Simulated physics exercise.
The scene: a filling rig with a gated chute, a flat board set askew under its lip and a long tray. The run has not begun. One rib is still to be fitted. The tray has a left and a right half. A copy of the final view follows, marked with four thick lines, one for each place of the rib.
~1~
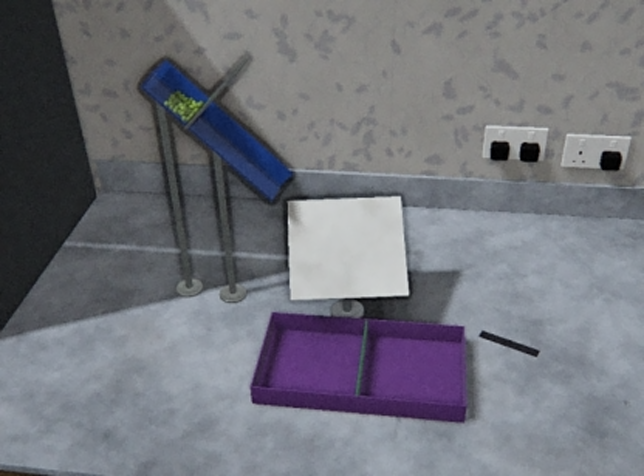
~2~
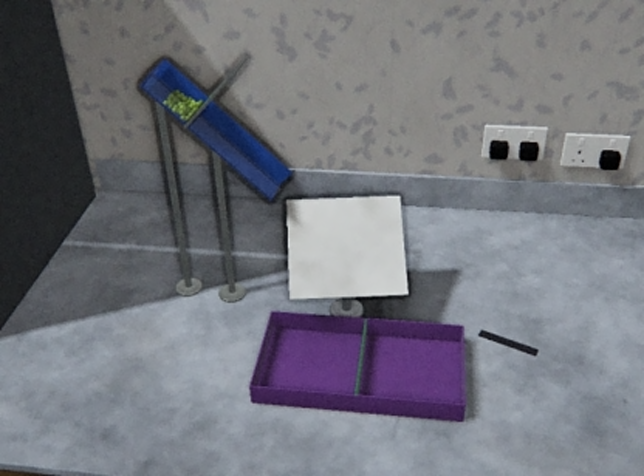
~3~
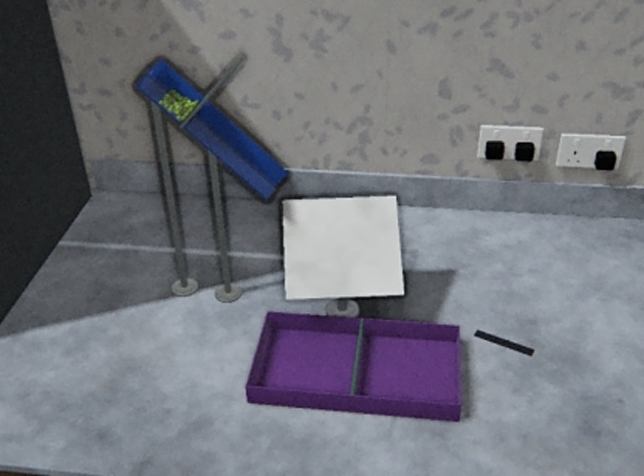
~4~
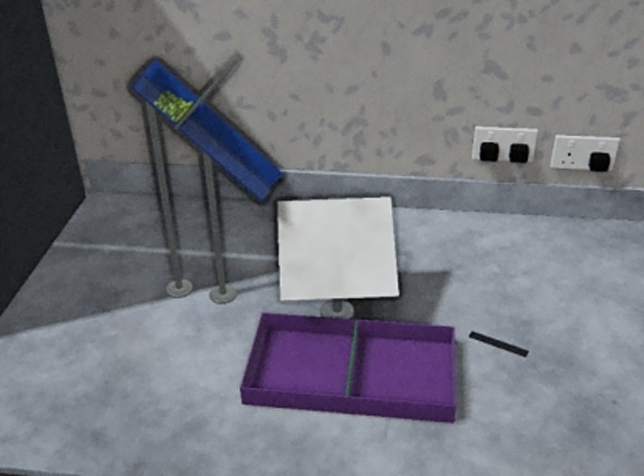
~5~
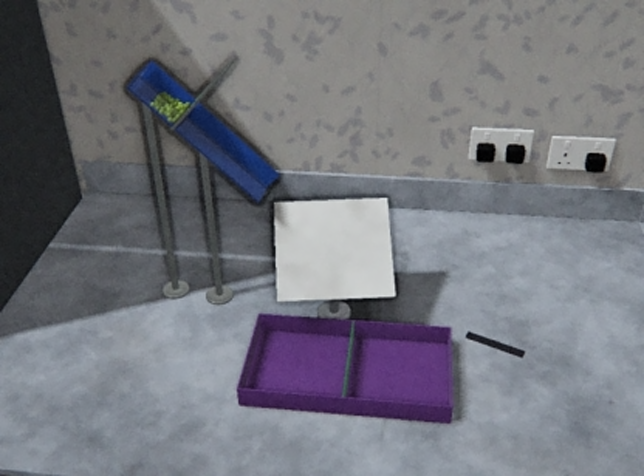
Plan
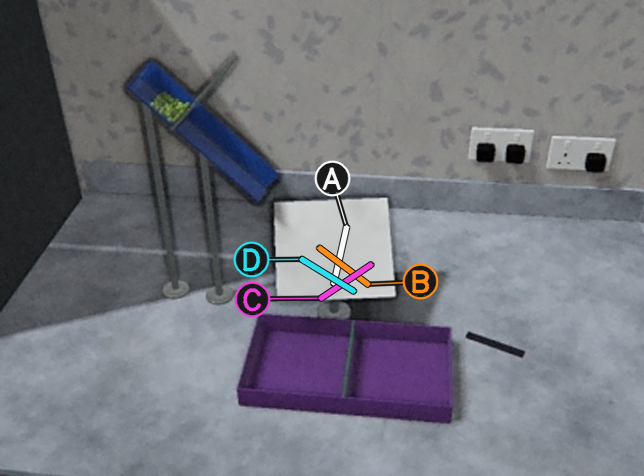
A blue chute slopes down to the right on two thin grey legs, seen from slightly above on a mottled grey worktop against a leaf-patterned wall. Yellow-green peas sit behind its gate, with a tilted white board at centre, a divided purple tray in front, a dark strip and sockets to the right. Nothing on the worktop moves; only the view shifts slightly, everything sliding a little left.
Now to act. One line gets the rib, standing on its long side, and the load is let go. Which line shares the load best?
B.
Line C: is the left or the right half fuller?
More lands on the left.
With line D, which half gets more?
Right.
On the marked copy, line A from (346, 227) to (333, 283); line B from (319, 248) to (367, 284); line C from (370, 264) to (321, 298); line D from (301, 259) to (353, 291).
Choosing A, of what is caught, nearly all in the left half, a small part in the right.
Choosing B, of what is caught, about a third in the left half, about two thirds in the right.
Choosing C, of what is caught, most in the left half, a small part in the right.
Choosing D, of what is caught, a stray few in the left half, nearly all in the right.
